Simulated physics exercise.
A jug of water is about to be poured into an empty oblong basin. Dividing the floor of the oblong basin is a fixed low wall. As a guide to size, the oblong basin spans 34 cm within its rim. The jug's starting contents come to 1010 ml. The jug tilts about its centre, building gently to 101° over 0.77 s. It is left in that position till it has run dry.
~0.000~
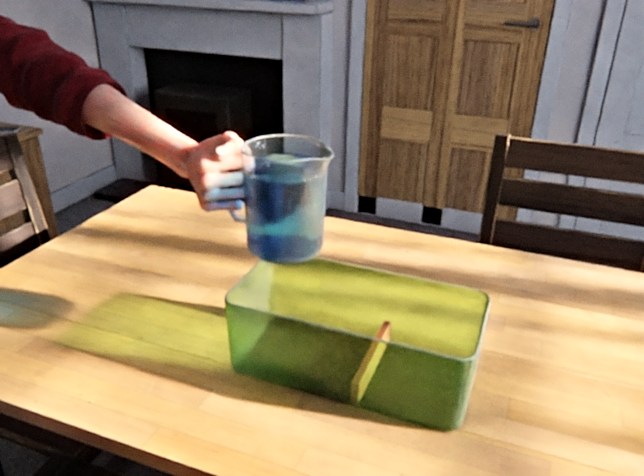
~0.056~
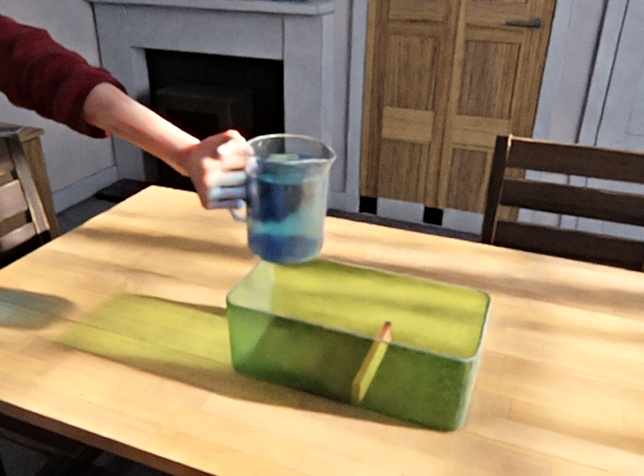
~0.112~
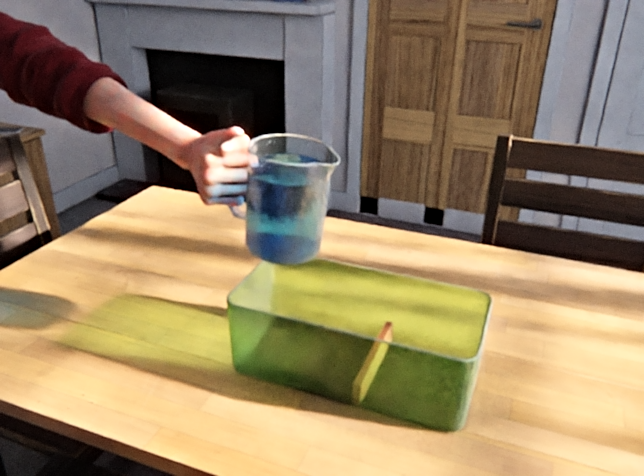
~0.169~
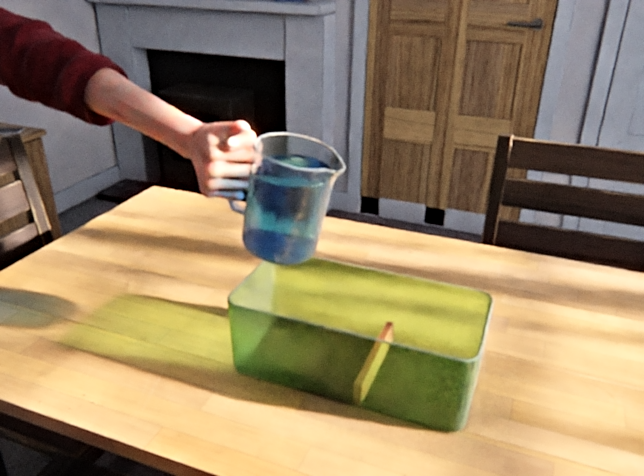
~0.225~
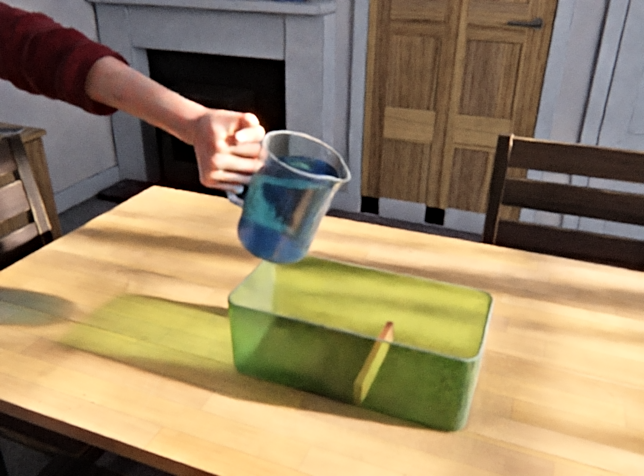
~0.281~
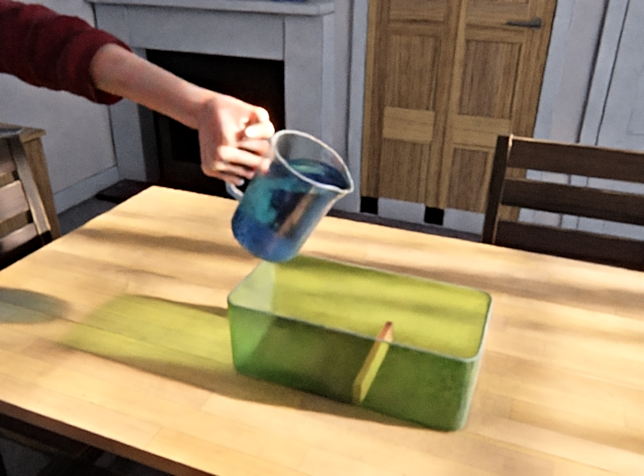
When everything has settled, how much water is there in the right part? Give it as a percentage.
78 out of 100.
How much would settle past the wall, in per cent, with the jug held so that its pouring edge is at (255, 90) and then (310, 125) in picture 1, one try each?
Try 1: Approx. 10 %; try 2: Approx. 50 %.
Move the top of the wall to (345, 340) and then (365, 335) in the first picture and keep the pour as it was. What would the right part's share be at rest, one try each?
Try 1: 95 %; try 2: 90 %.
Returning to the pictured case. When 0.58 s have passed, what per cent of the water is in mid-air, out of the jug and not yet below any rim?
18 per cent.
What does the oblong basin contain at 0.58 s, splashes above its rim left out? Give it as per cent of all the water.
Roughly 10 percent of it.
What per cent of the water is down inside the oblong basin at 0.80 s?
Around 54 parts in a hundred.
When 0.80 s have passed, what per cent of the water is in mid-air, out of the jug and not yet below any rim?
Some 18 per cent.
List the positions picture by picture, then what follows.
In the first frame, it leans 0°; its right rim is at (332, 156); the water meets the walls at (251, 159) and (324, 171); the oblong basin's rim runs from (249, 274) to (483, 326); the wall's top is at (373, 350).
In the second frame, it leans 1°; its right rim is at (335, 157); the water meets the walls at (253, 159) and (326, 171).
In the third frame, it leans 5°; its right rim is at (339, 162); the water meets the walls at (256, 159) and (329, 173).
In the fourth frame, it leans 12°; its right rim is at (344, 169); the water meets the walls at (260, 161) and (334, 176).
In the fifth frame, it leans 20°; its right rim is at (349, 178); the water meets the walls at (258, 174) and (340, 177).
In the sixth frame, it leans 30°; its right rim is at (352, 190); the water meets the walls at (253, 183) and (349, 182).
After 0.58 s the tilt is 86° and 73 per cent is still to pour, 0 is left of the wall and 9 right of it.
After 0.80 s the tilt is 101° and 29 per cent is still to pour, 6 is left of the wall and 47 right of it.
After 1.02 s the tilt is 101° and 8 per cent is still to pour, 8 is left of the wall and 79 right of it.
After 1.27 s the tilt is 101° and 1 per cent is still to pour, 12 is left of the wall and 85 right of it.
In the end 21 per cent lies left of the wall, 78 right of it and 1 outside.
